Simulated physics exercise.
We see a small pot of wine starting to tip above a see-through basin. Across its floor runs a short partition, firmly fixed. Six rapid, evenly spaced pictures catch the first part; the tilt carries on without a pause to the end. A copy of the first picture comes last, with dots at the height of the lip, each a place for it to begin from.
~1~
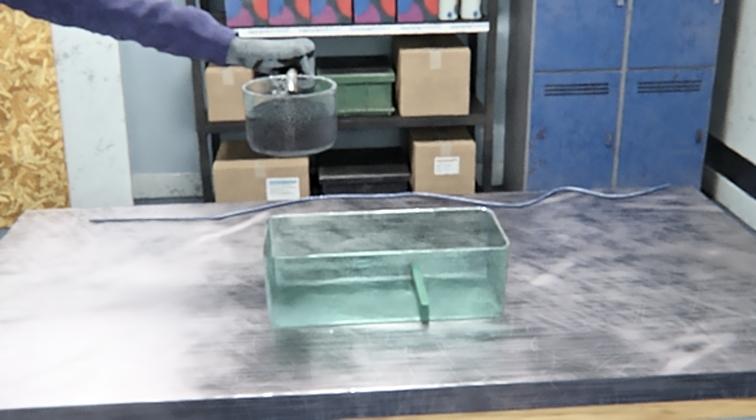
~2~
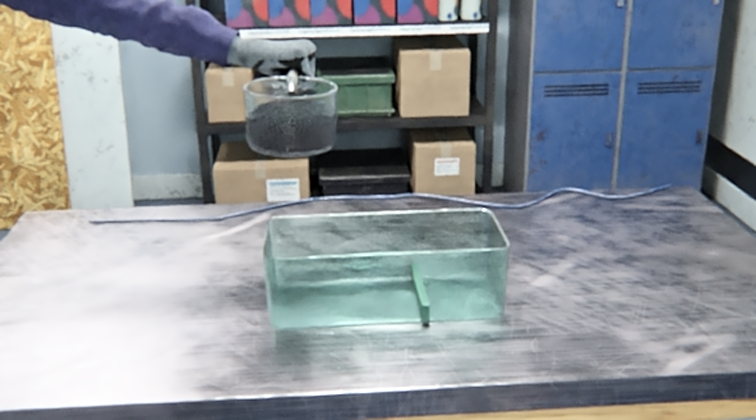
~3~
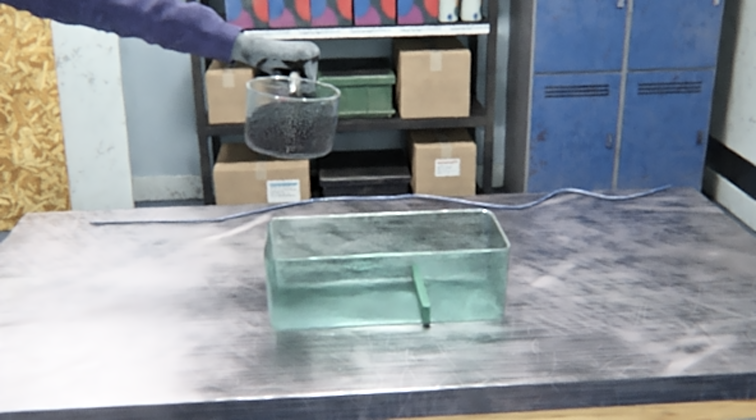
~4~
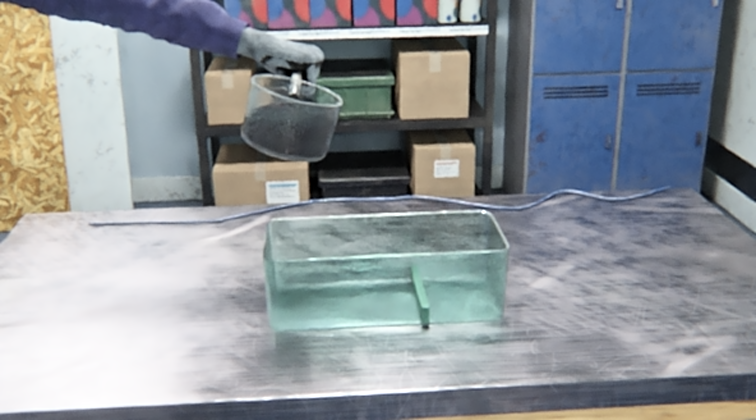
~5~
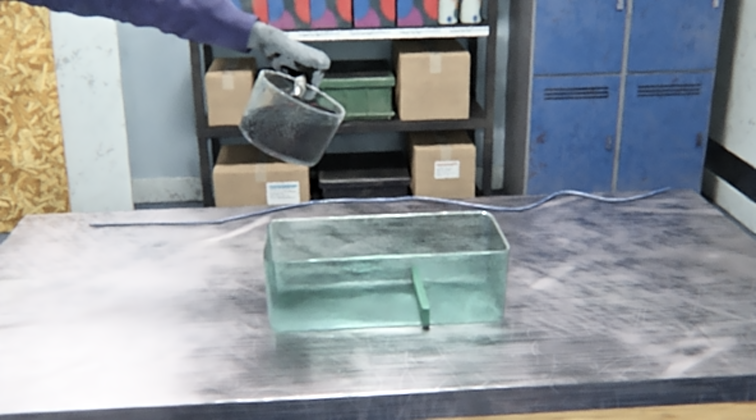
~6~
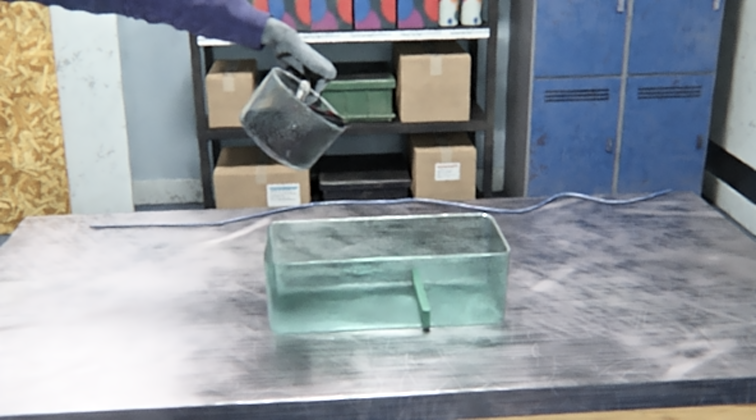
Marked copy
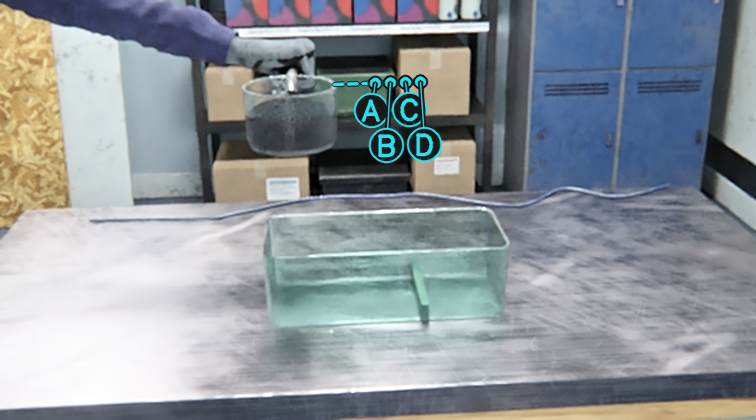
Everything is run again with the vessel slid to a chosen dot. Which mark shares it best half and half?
Go for A.
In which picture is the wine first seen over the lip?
In picture 6.
In cyan, A at (375, 83); B at (390, 82); C at (405, 82); D at (420, 81).
With A, about 51 % ends left of the wall and 48 % right of it.
With B, about 35 % ends left of the wall and 63 % right of it.
With C, about 23 % ends left of the wall and 74 % right of it; 3 % is lost outside.
With D, about 30 % ends left of the wall and 67 % right of it; 3 % is lost outside.
